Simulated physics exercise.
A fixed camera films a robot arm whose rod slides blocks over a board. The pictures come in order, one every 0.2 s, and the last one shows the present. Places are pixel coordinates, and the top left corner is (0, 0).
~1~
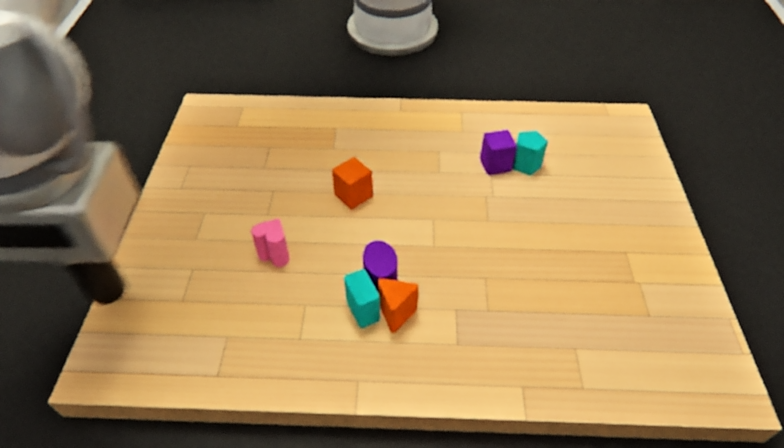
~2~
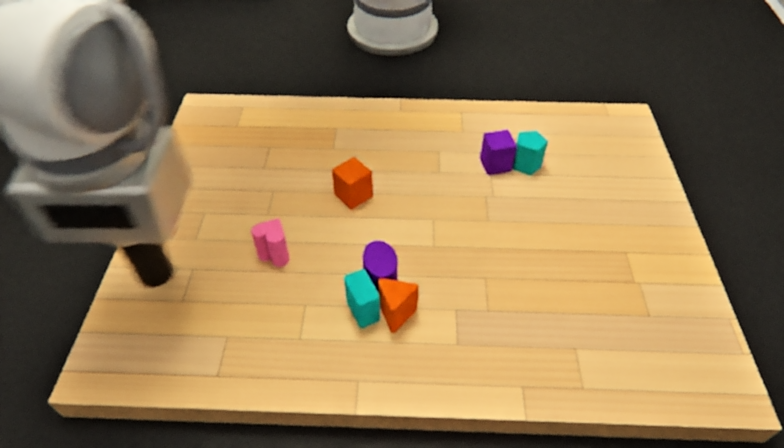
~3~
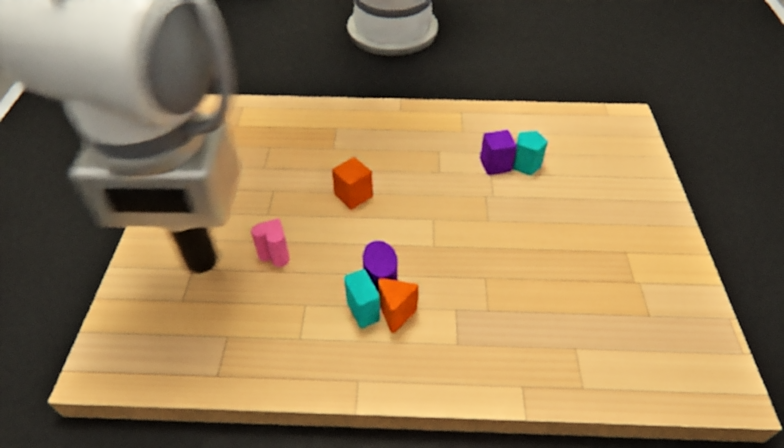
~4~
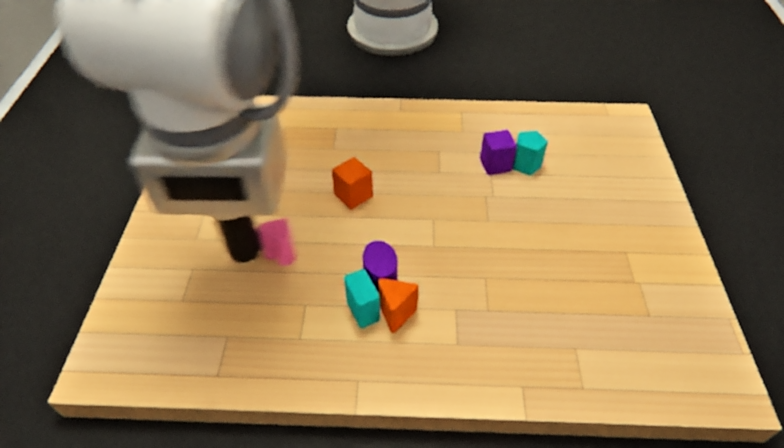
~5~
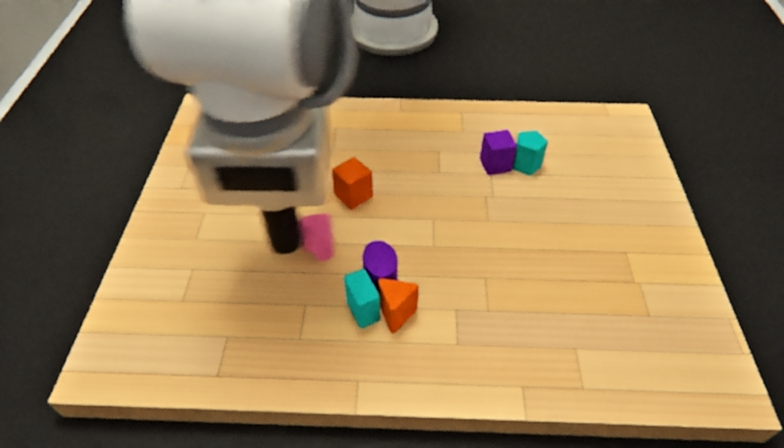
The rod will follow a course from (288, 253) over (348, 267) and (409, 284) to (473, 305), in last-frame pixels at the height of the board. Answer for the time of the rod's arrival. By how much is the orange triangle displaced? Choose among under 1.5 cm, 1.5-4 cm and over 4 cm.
That block covers between 1.5 and 4 cm.
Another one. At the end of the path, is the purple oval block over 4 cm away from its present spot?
Short answer: Yes.
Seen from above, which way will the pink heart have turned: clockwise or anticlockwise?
Counterclockwise rotation.
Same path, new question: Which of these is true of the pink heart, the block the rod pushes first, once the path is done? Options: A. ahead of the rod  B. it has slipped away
The answer is B.
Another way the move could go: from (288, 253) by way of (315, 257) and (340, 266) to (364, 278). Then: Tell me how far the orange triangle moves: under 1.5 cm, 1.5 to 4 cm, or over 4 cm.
The block shifts less than 1.5 cm.
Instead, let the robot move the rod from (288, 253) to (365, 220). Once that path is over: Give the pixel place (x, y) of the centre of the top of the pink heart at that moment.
Its top middle will sit at (367, 217).
The first path, step by step. One third of the way, rod at (348, 256); pink heart at (368, 220), turned 75° anticlockwise.
Two thirds of the way, rod at (410, 273); pink heart at (373, 220), turned 100° anticlockwise; purple oval block at (430, 286), turned 75° clockwise; orange triangle at (406, 310), turned 20° clockwise.
At the end, rod at (475, 294); pink heart at (373, 220), turned 100° anticlockwise; turquoise oblong unmoved; purple oval block at (454, 306), turned 135° clockwise; orange triangle at (407, 310), turned 25° clockwise.
